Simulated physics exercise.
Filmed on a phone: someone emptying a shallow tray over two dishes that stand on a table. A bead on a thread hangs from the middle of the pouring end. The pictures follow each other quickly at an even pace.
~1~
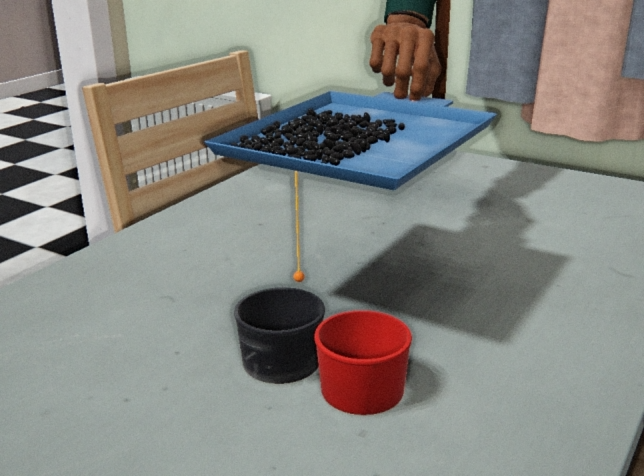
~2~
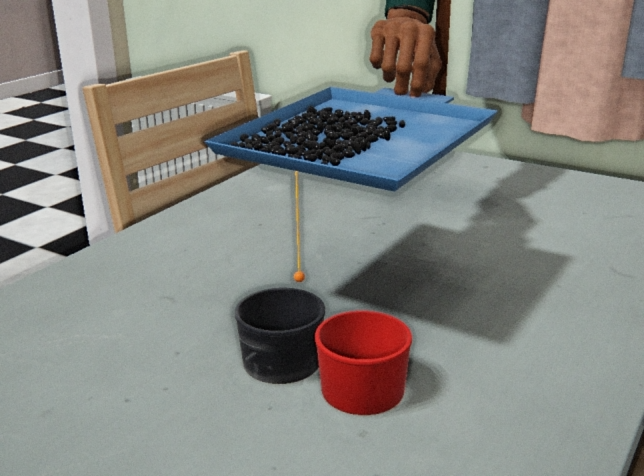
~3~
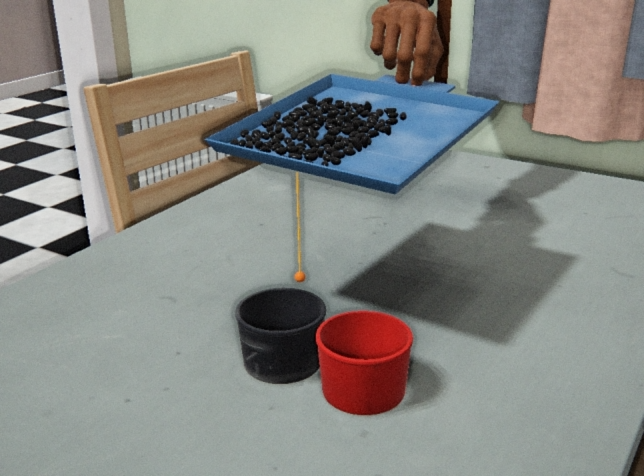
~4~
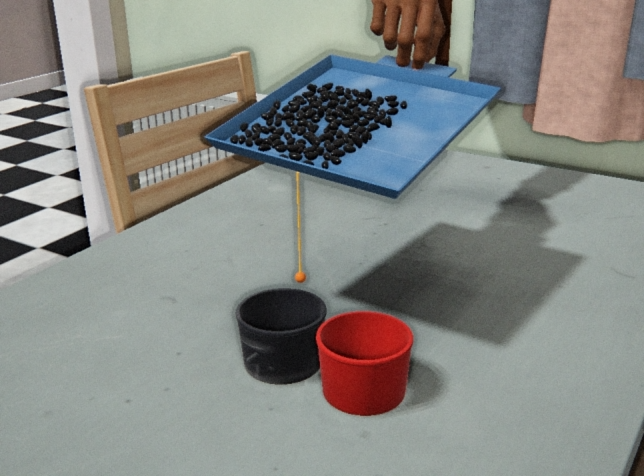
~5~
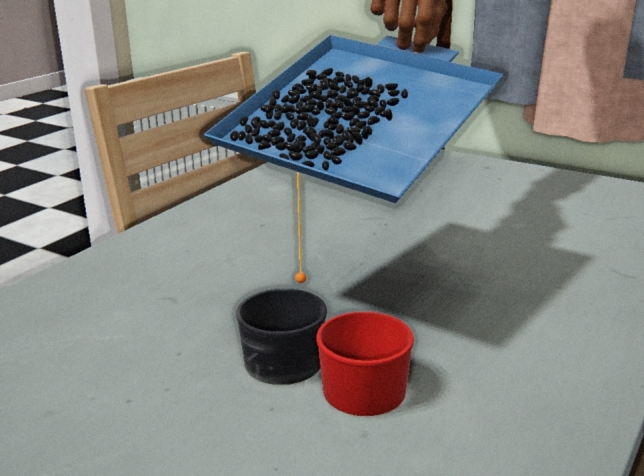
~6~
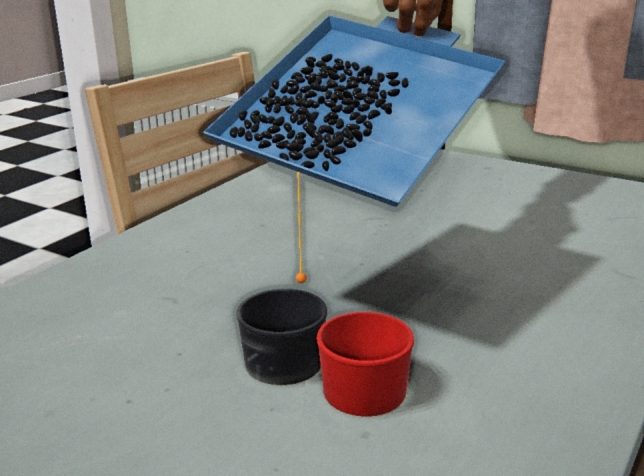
A hand raises the back of a blue tray of black beans above two dishes.
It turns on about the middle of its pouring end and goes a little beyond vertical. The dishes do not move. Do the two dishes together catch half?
Caught overall: Over half.
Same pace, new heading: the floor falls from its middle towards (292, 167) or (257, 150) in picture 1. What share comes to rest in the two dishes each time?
Near 40 % and 0 %.
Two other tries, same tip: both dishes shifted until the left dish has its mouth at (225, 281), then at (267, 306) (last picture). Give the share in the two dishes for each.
Near 20 % and 70 %.
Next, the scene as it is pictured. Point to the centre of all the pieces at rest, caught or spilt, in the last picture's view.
Around (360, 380).
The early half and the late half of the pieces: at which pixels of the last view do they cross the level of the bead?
The first part at (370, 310); the rest at (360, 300).
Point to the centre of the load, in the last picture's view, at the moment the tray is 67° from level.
Near (341, 177).
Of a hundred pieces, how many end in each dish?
About: Left dish 20, right dish 60 per cent.
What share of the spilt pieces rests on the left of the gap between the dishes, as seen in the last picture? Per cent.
About 10 per cent.
Soon, tray tipped steeply; most on the tray; a stray few in the right dish; a stray few in the left dish; about a quarter in the air.
A while on, tray tipped past a quarter turn; about half in the right dish; about a quarter in the left dish; a small part outside both; a small part in the air.
Towards the end, tray tipped past a quarter turn; about half in the right dish; about a quarter in the left dish; about a quarter outside both.
Finally, tray tipped past a quarter turn; about half in the right dish; about a quarter in the left dish; about a quarter outside both.
